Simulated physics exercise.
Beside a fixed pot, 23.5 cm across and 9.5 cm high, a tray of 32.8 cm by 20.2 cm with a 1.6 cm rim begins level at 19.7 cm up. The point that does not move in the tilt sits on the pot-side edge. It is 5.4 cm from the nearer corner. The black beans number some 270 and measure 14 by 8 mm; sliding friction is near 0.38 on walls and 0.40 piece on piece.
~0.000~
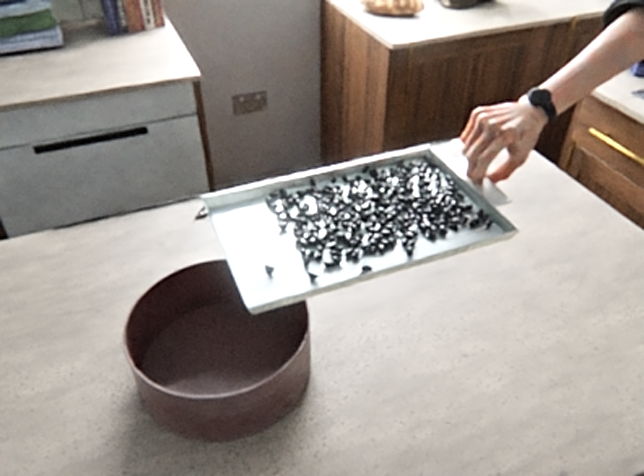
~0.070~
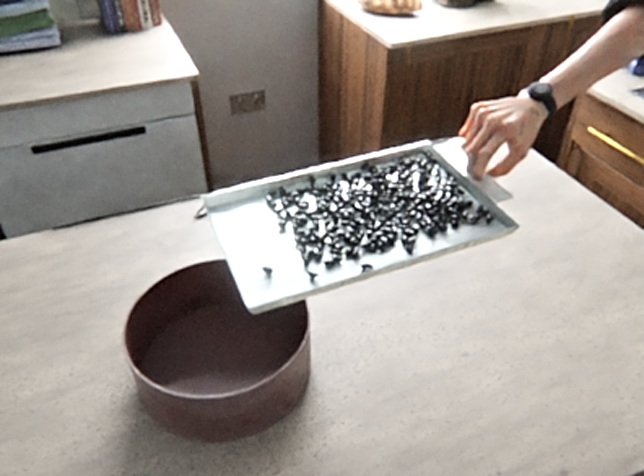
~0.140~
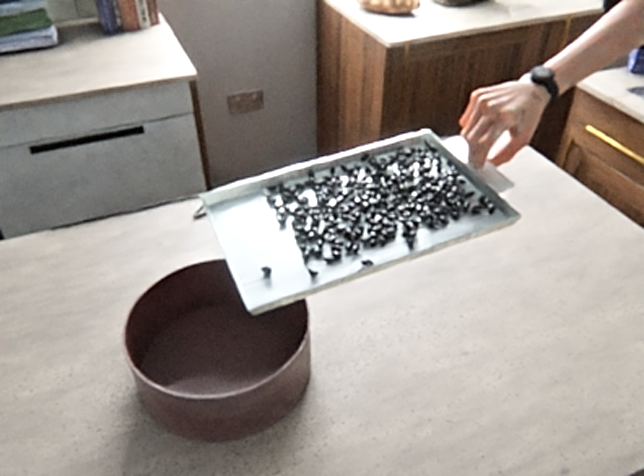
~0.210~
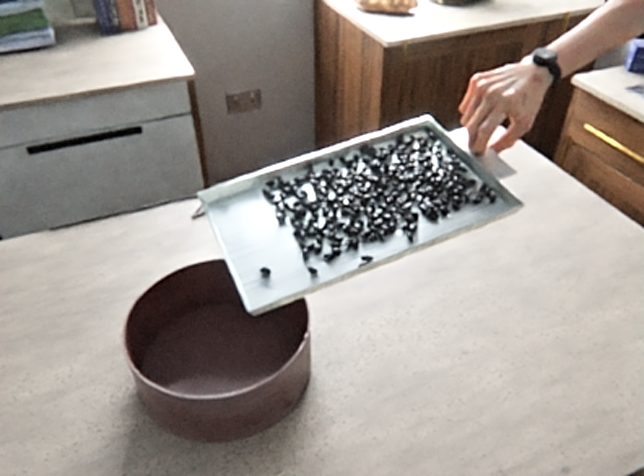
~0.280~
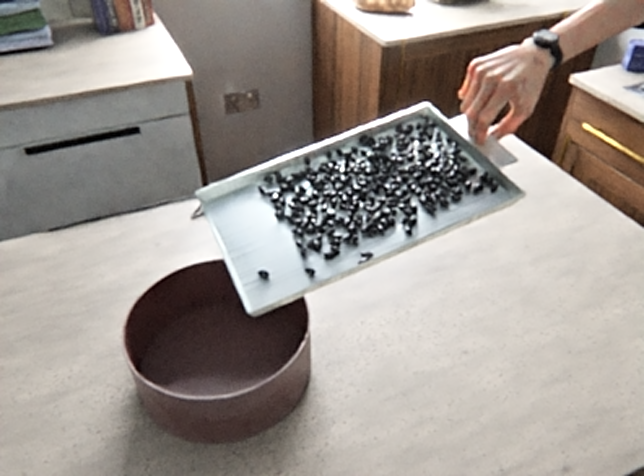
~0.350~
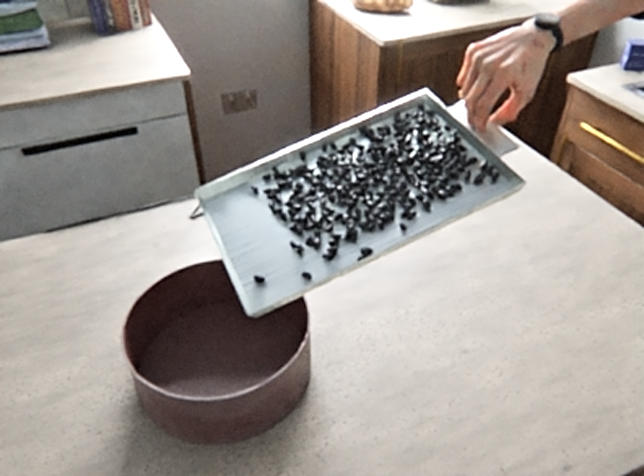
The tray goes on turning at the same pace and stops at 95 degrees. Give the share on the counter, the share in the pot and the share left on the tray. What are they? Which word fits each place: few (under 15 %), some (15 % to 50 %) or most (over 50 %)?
Counter gets some; pot gets most; tray gets few.
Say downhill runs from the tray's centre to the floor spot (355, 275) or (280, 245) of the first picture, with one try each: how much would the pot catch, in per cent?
Approximately 25 percent, then 95 percent.
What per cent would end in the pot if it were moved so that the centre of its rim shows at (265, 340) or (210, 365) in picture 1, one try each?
The shares would be near 100 and 100 per cent respectively.
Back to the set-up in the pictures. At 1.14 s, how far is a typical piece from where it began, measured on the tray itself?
Displacement on the tray: Roughly 22 cm.
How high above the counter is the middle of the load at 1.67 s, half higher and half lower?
Roughly 2 cm above the counter.
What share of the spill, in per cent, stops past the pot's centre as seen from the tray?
70 %.
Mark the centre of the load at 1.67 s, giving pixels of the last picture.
I'd put it close to (237, 406).
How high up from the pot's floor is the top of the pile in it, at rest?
Roughly 2.0 centimetres.
Then, at 1.14 s, tilt 51 degrees; the tray holds 70 %, the pot 5 %.
After 1.67 s, tilt 77 degrees; the tray holds 30 %, the pot 40 %.
After 2.27 s, tilt 95 degrees; the tray holds 0 %, the pot 75 %.
At rest (3.3 s), counter 25 %, pot 75 %, tray 0 %.
